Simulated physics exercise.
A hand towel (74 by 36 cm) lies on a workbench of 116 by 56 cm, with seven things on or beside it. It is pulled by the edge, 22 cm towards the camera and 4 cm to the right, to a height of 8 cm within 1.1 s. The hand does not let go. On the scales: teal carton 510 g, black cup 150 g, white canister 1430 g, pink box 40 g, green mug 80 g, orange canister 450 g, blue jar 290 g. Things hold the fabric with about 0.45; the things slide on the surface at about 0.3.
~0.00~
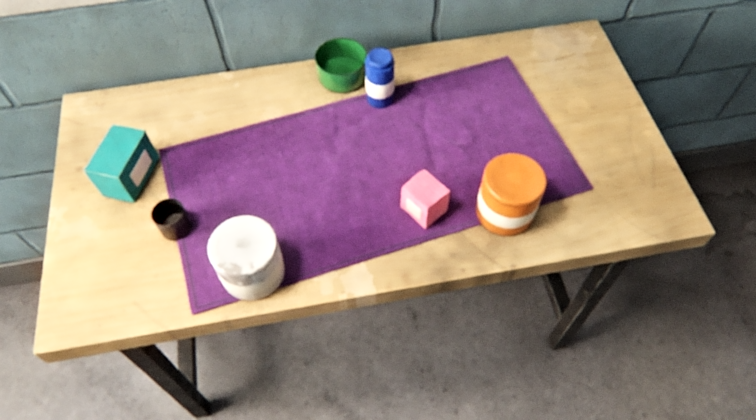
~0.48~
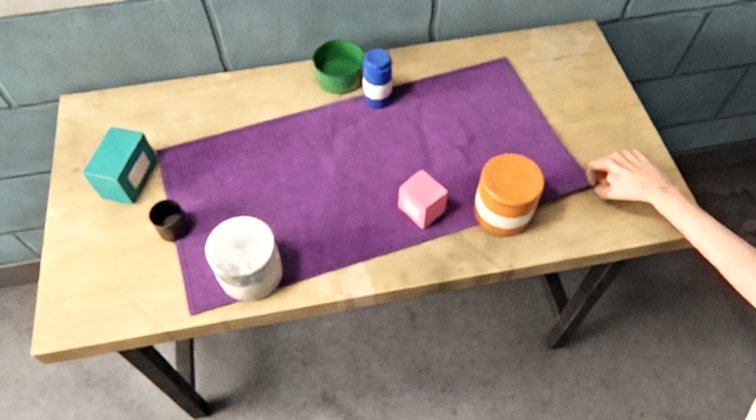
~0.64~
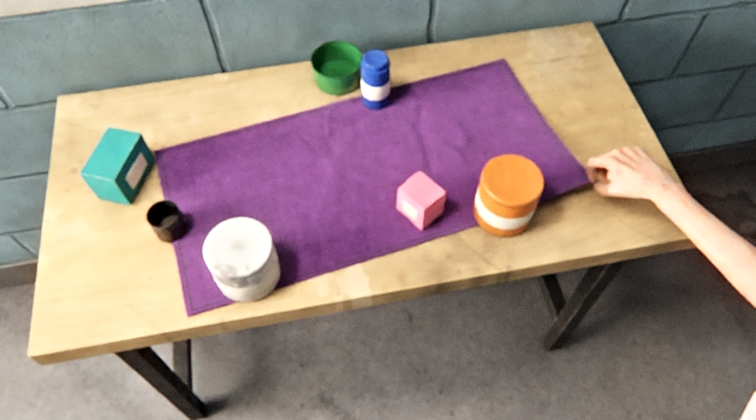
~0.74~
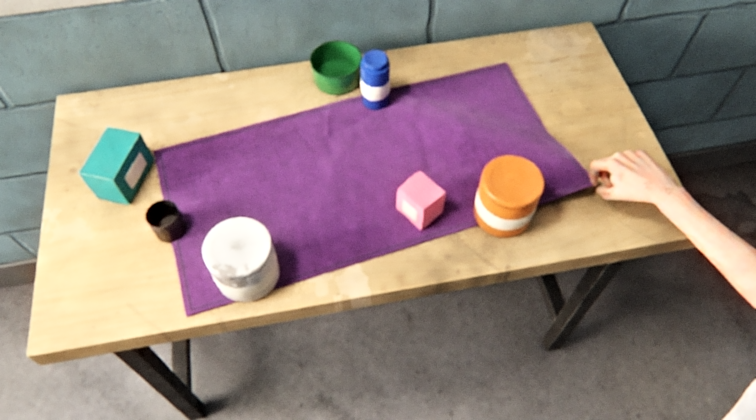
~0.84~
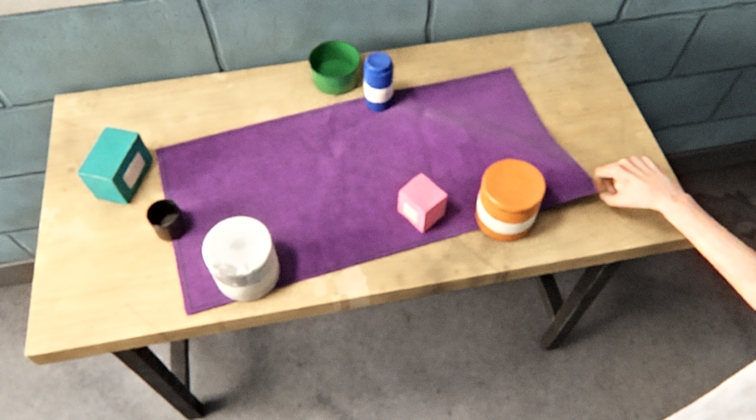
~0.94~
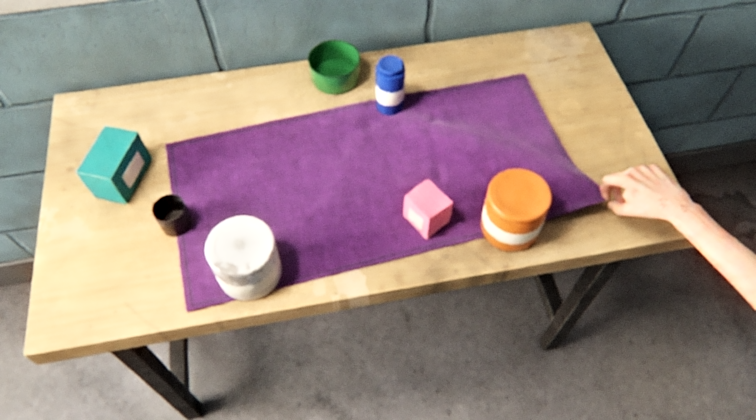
A wooden workbench on dark legs stands against a blue-grey block wall, seen from above at a slight tilt. A purple cloth lies across it, with a teal box, black cup and white canister at left, a green container and blue jar at the back, and a pink box and orange canister at right. A hand enters from the right, grips the cloth's near right corner and tugs it slightly rightward, shifting the blue jar, pink box, orange canister and black cup a little.
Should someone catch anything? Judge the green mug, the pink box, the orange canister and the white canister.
The green mug remains up there, the pink box keeps to the top, the orange canister goes over the edge, the white canister remains up there.
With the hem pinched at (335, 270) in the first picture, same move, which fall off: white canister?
In that case: White canister falls off.
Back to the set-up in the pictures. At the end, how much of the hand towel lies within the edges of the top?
About 90 per cent.
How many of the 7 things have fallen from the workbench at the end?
1 of them.
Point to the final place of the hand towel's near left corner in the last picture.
Around (217, 297).
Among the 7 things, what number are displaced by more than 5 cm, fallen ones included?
That makes 5.
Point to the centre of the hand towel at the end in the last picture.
Near (434, 209).
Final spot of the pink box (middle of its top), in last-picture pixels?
At about (457, 224).
After 1.1 s, 100 % of the hand towel is still over the top; orange canister 8 cm off its start, pink box 6 cm off its start, white canister 2 cm off its start.
After 1.3 s, 95 % of the hand towel is still over the top; orange canister 13 cm off its start, pink box 10 cm off its start, white canister 4 cm off its start.
After 1.5 s, 90 % of the hand towel is still over the top; orange canister over the edge, pink box 13 cm off its start at (476, 238), white canister 7 cm off its start at (278, 244).
After 1.7 s, 90 % of the hand towel is still over the top; orange canister over the edge, pink box 13 cm off its start, white canister 7 cm off its start.
After 3.3 s, 90 % of the hand towel is still over the top; orange canister over the edge, pink box on its side, 8 cm off its start at (457, 224), white canister 7 cm off its start at (278, 244), green mug 0 cm off its start at (334, 58).
